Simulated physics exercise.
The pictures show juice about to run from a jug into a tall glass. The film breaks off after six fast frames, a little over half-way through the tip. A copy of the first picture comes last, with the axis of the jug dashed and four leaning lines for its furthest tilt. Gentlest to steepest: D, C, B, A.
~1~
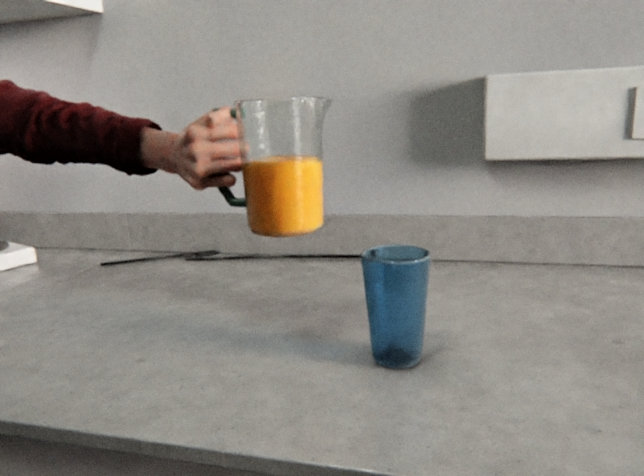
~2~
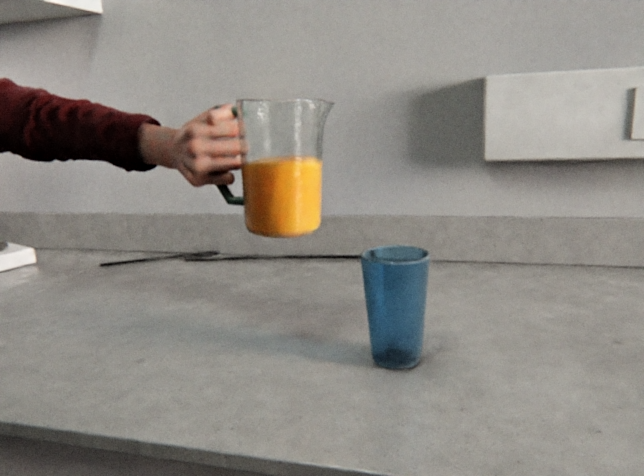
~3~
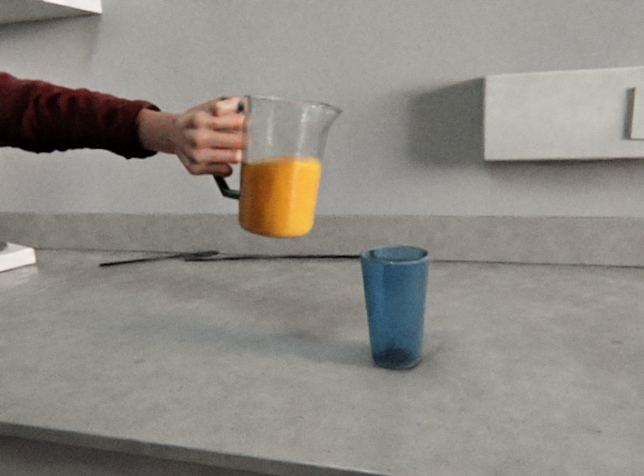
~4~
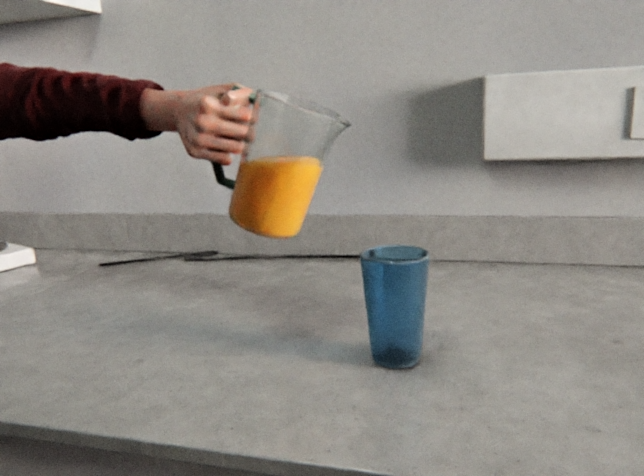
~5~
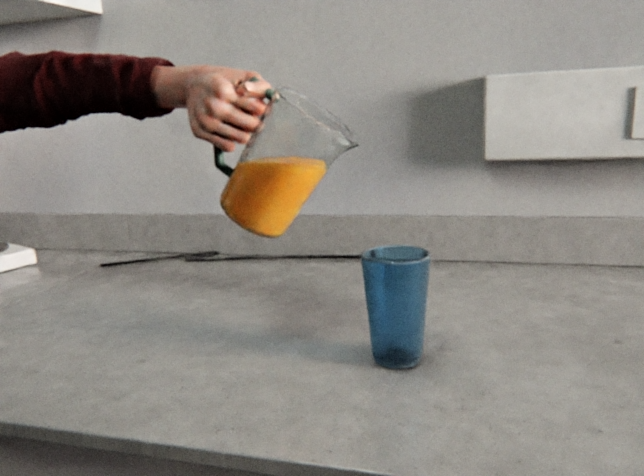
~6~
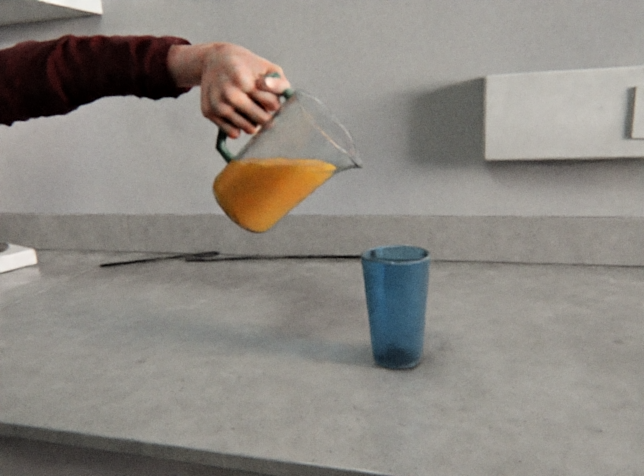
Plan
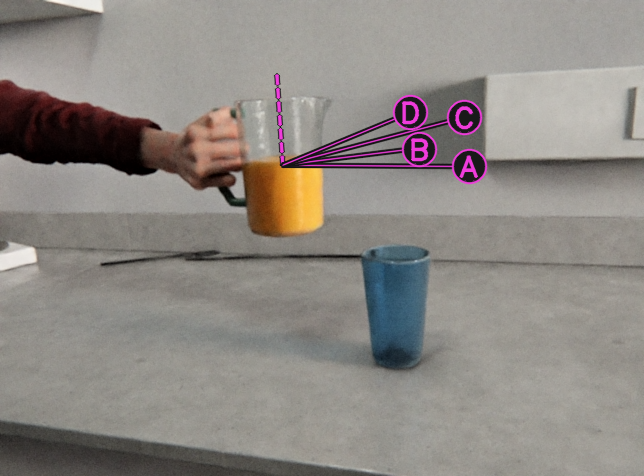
The footage shows a hand in a dark red sleeve holding a clear jug of orange juice above and left of a blue tall glass on a grey counter, first upright, then tilting it steadily rightward while the juice stays inside.
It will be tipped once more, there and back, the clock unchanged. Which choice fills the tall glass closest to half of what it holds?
C.
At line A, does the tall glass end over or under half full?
Over half.
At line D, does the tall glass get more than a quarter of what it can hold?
Yes, it does.
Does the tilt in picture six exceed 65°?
No.
In magenta, A at (452, 166); B at (401, 150); C at (448, 121); D at (394, 119).
For line A, the tall glass ends with about 87 % of what it can hold; 5 % of the juice is spilt.
For line B, the tall glass ends with about 71 % of what it can hold.
For line C, the tall glass ends with about 51 % of what it can hold.
For line D, the tall glass ends with about 31 % of what it can hold.
